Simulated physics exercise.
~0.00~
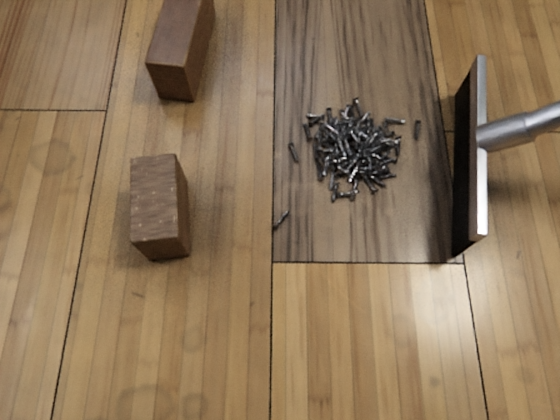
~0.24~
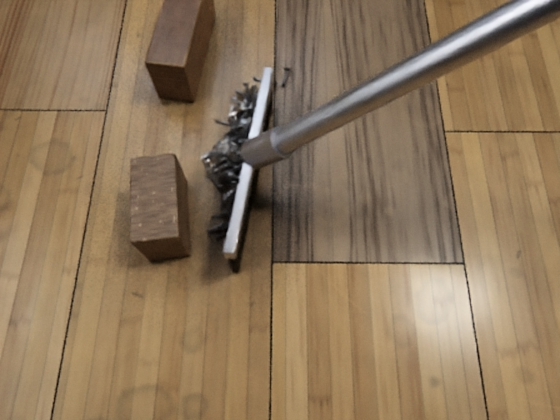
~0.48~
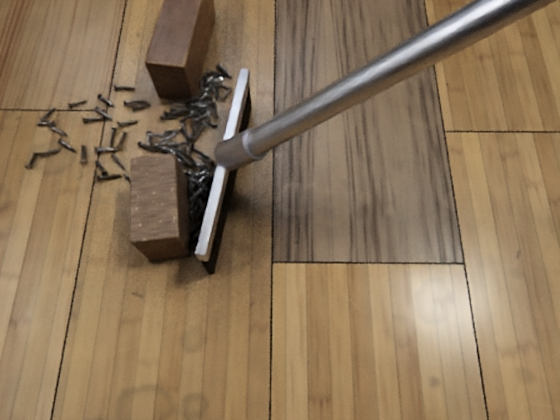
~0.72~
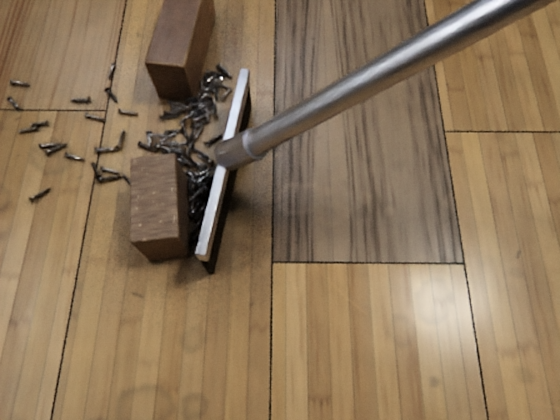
A squeegee on a metal pole pushed a pile of steel screws left across the wooden floor toward two brown blocks, then stopped against them, leaving many screws held up there while others scattered through the gap and came to rest beyond.
